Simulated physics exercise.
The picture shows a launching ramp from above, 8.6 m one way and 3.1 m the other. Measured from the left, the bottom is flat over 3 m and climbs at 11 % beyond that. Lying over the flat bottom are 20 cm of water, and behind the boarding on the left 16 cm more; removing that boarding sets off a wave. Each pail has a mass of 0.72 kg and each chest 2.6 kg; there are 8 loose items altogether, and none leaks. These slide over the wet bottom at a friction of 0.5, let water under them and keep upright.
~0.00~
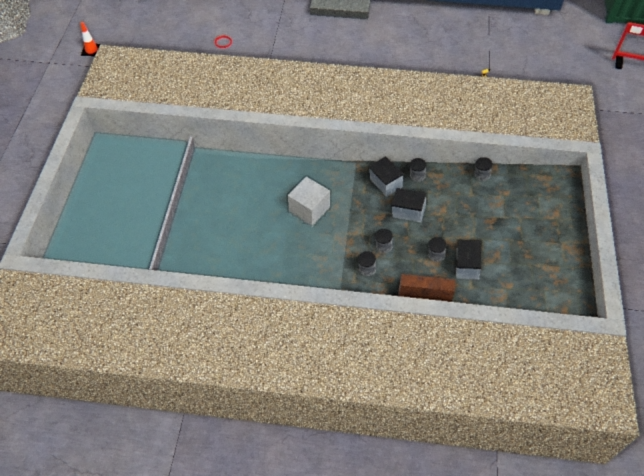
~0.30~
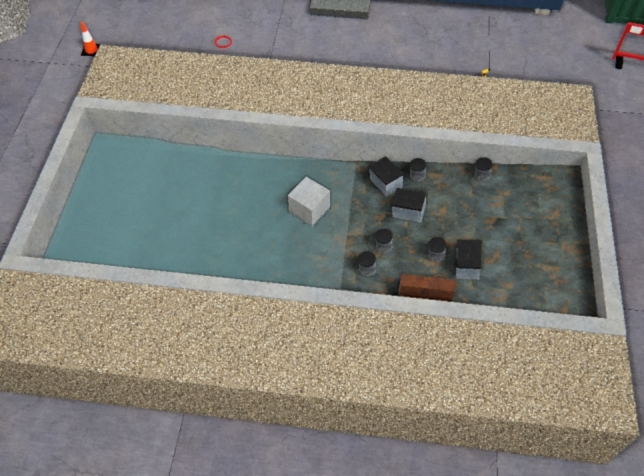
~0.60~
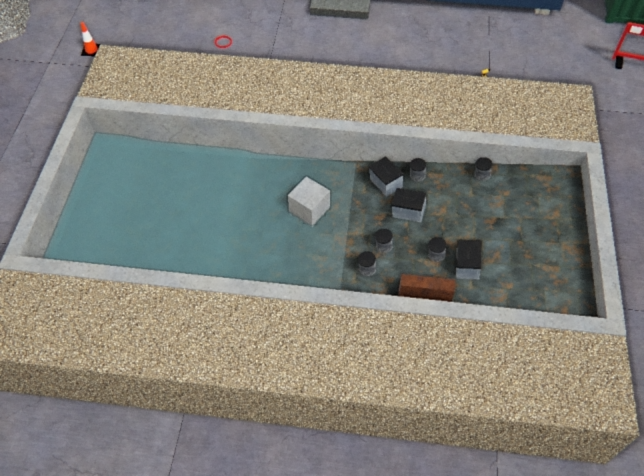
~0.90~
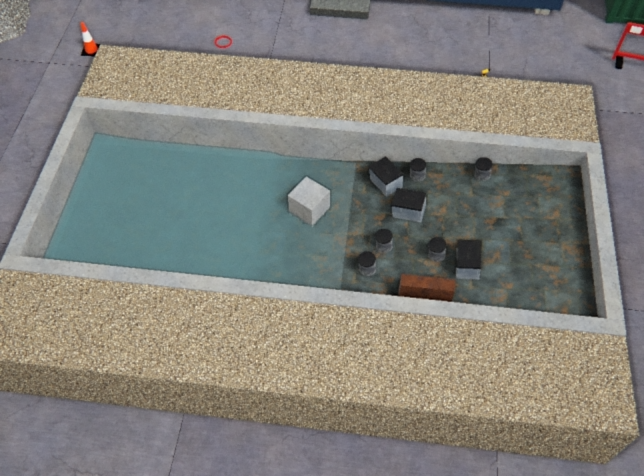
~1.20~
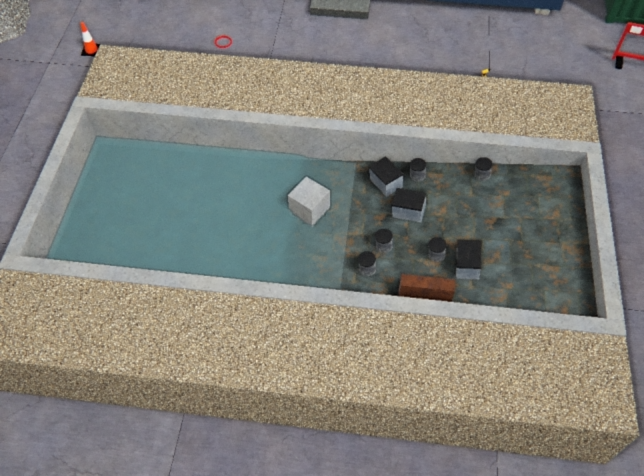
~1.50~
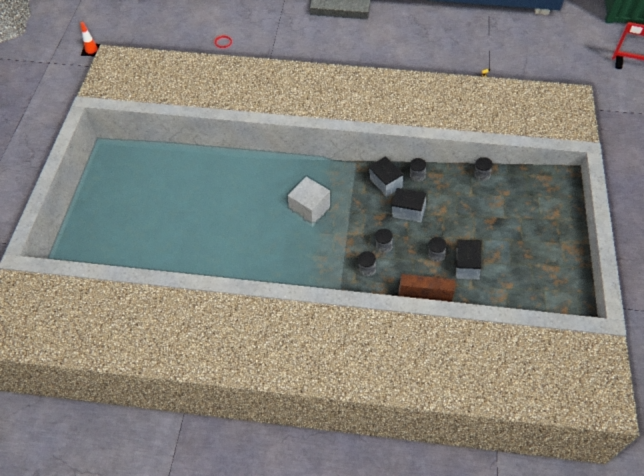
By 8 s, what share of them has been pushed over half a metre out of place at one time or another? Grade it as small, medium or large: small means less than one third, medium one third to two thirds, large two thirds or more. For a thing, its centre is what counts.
I would call it large.
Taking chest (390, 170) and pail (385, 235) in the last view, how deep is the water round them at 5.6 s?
About 6 and 2 cm.
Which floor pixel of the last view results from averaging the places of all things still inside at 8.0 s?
They're centred close to (335, 215).
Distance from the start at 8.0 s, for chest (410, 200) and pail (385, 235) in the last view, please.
One is off by 200 cm, the other by 100 cm, in the order asked.
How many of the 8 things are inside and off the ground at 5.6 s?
Then: 6.
After 2.1 s 0 of 8 are over 50 cm from their spots; 0 afloat.
After 3.6 s 2 of 8 are over 50 cm from their spots; 4 afloat.
After 5.6 s 2 of 8 are over 50 cm from their spots; 6 afloat.
After 8.0 s 6 of 8 are over 50 cm from their spots, and 6 have been at some point; 6 afloat.
